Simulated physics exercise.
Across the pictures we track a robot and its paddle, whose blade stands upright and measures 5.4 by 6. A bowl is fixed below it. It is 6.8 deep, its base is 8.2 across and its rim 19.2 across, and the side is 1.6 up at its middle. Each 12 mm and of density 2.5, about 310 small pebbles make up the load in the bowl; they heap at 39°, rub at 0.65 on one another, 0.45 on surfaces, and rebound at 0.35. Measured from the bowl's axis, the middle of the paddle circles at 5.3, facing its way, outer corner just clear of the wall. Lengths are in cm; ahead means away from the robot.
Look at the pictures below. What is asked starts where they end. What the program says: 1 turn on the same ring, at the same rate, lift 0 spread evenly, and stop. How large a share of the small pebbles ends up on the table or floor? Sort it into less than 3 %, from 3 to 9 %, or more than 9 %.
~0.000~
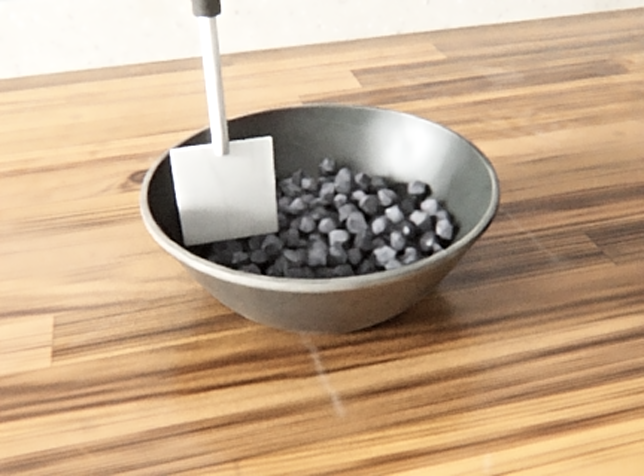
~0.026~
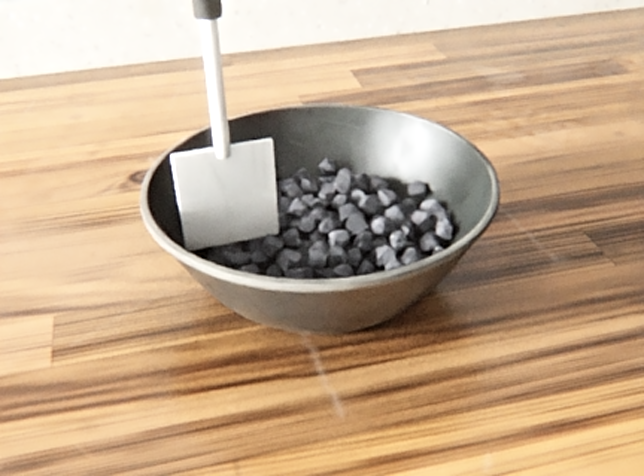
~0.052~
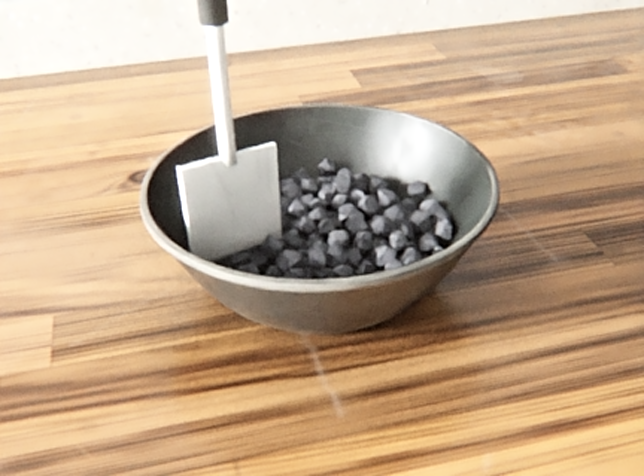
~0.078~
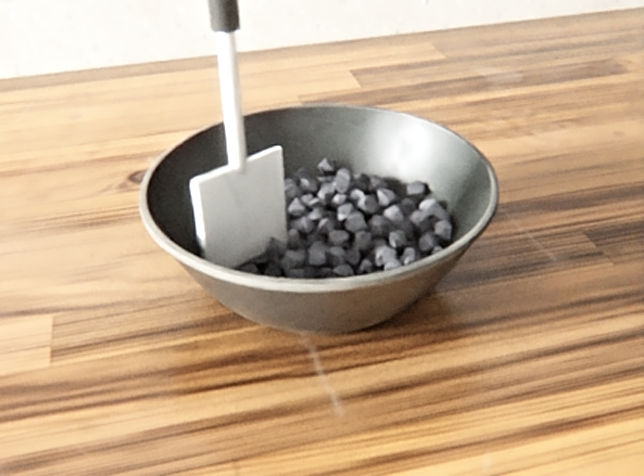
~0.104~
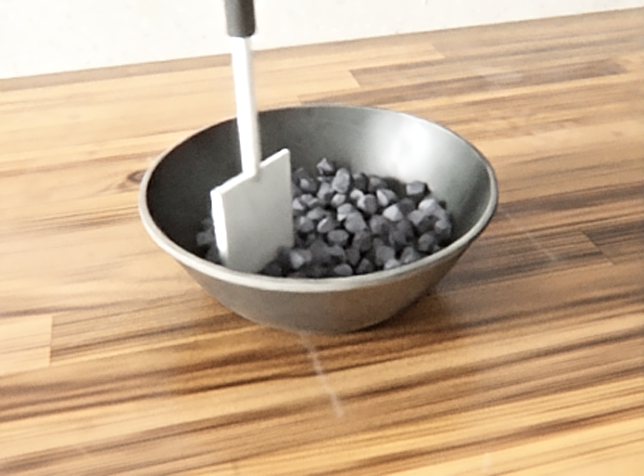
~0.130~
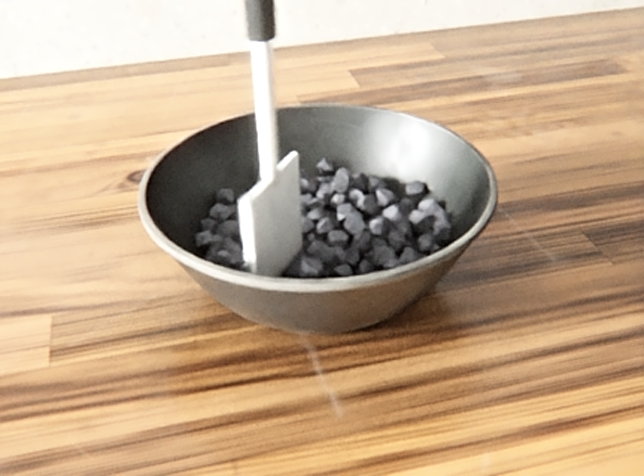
It goes in from 3 to 9 %.
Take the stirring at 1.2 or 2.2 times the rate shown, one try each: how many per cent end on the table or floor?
Roughly 5 and 20 per cent.
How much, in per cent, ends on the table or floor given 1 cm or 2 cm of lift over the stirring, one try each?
Estimates: 0 % then 0 %.
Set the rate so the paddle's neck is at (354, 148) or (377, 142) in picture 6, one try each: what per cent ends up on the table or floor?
Near 15 per cent for the first, near 15 per cent for the second.
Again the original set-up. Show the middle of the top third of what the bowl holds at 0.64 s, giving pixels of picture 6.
I'd say about (250, 203).
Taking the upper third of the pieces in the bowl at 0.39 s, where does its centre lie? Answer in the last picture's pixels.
About (349, 201) in the last picture.
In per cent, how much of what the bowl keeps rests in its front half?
It comes to near 55 percent.
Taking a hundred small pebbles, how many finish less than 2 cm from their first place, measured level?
Around 70 per cent.
After 0.39 s, 171° round, highest piece 7 above the table; 312 in the bowl.
After 0.64 s, 291° round, highest piece 8 above the table; 303 in the bowl, 3 on the table or floor, 6 in flight or on the tool.
After 0.97 s, 0° round, highest piece 8 above the table; 297 in the bowl, 15 on the table or floor.
After 1.67 s, 0° round, highest piece 8 above the table; 297 in the bowl, 15 on the table or floor.
In the end, 297 in the bowl, 15 on the table or floor. That is 5 % on the table or floor.
